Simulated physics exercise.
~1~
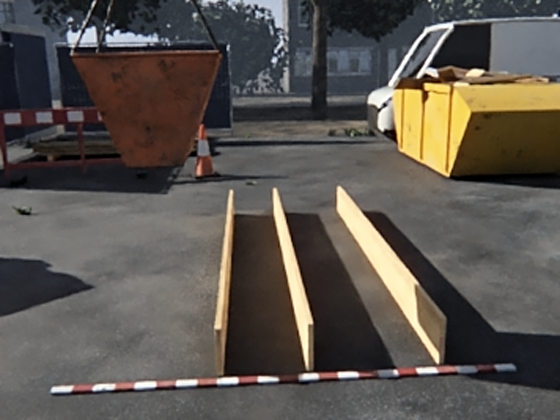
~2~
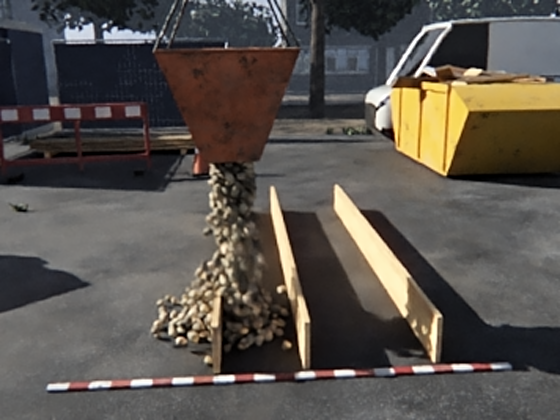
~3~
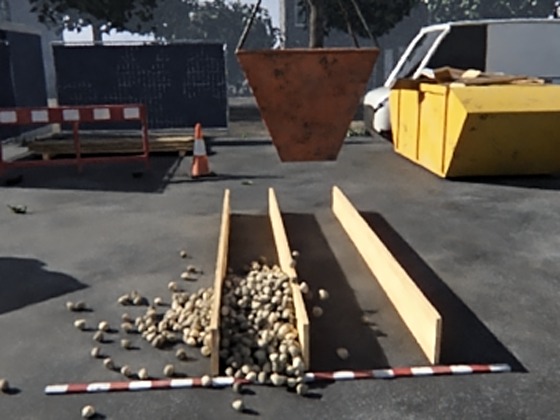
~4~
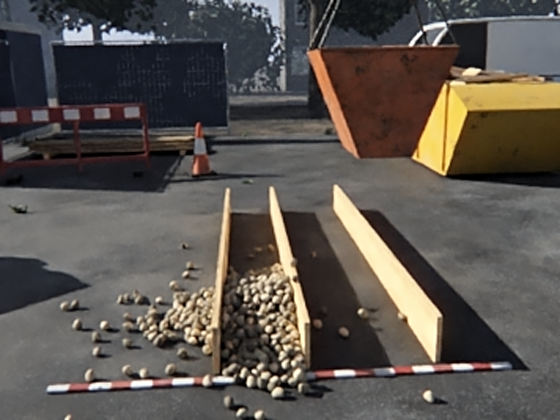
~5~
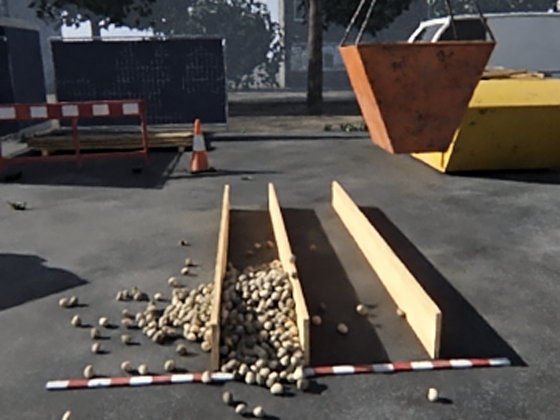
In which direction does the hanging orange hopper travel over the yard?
The hanging orange hopper travels to the right, toward the yellow container.
On a paved yard, a rusty orange hopper hanging from chains moves right and pours round stones over three wooden boards. It empties and carries on toward a yellow container, leaving most stones in the left bay, some spilled to its left and very few in the right bay.
